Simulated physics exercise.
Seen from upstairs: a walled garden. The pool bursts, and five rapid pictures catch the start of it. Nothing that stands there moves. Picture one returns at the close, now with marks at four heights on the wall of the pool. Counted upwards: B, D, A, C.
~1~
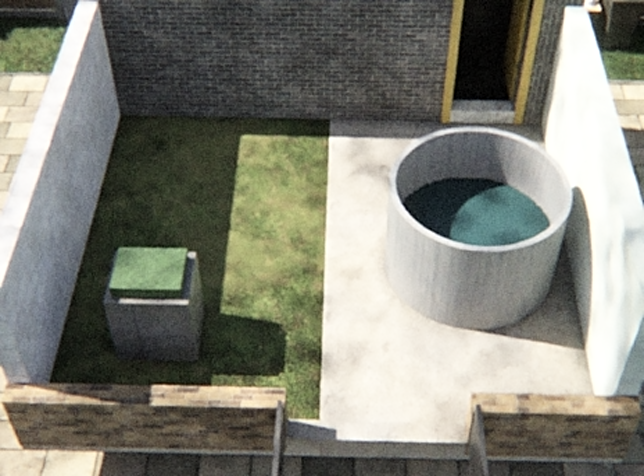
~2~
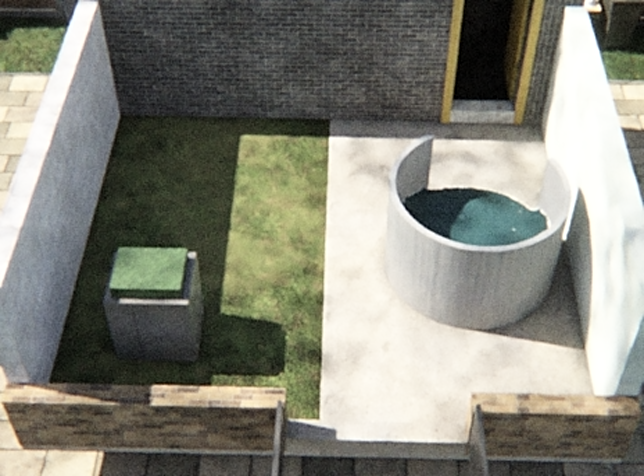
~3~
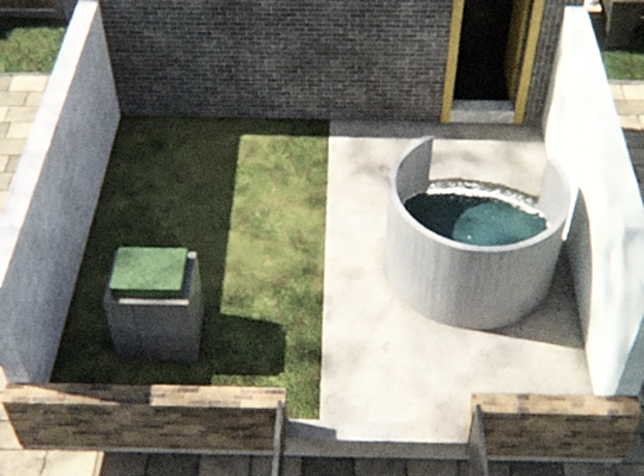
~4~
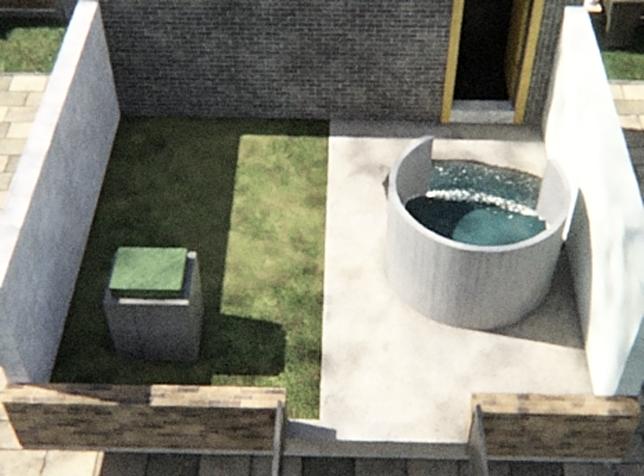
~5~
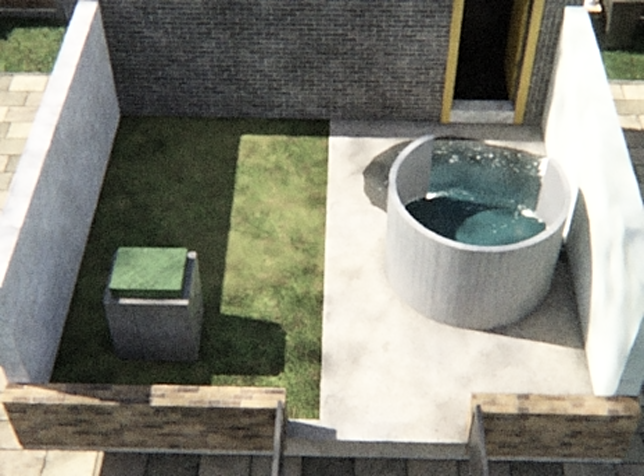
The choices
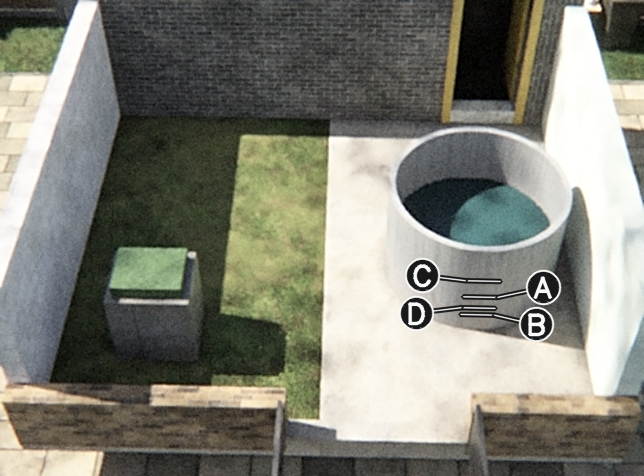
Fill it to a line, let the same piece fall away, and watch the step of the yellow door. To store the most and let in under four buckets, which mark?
It is D.
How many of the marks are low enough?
Two of the four.
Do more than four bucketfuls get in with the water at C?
Yes, it does.
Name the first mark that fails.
The answer is A.
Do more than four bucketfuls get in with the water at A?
Yes, that goes wrong.
On the marked copy, A at (480, 297); B at (477, 314); C at (483, 281); D at (478, 308); from the bottom up B, D, A, C.
If A is chosen, about 11 bucketfuls get in.
If B is chosen, nothing gets over.
If C is chosen, dozens of bucketfuls pour in.
If D is chosen, a bucket or two gets in.
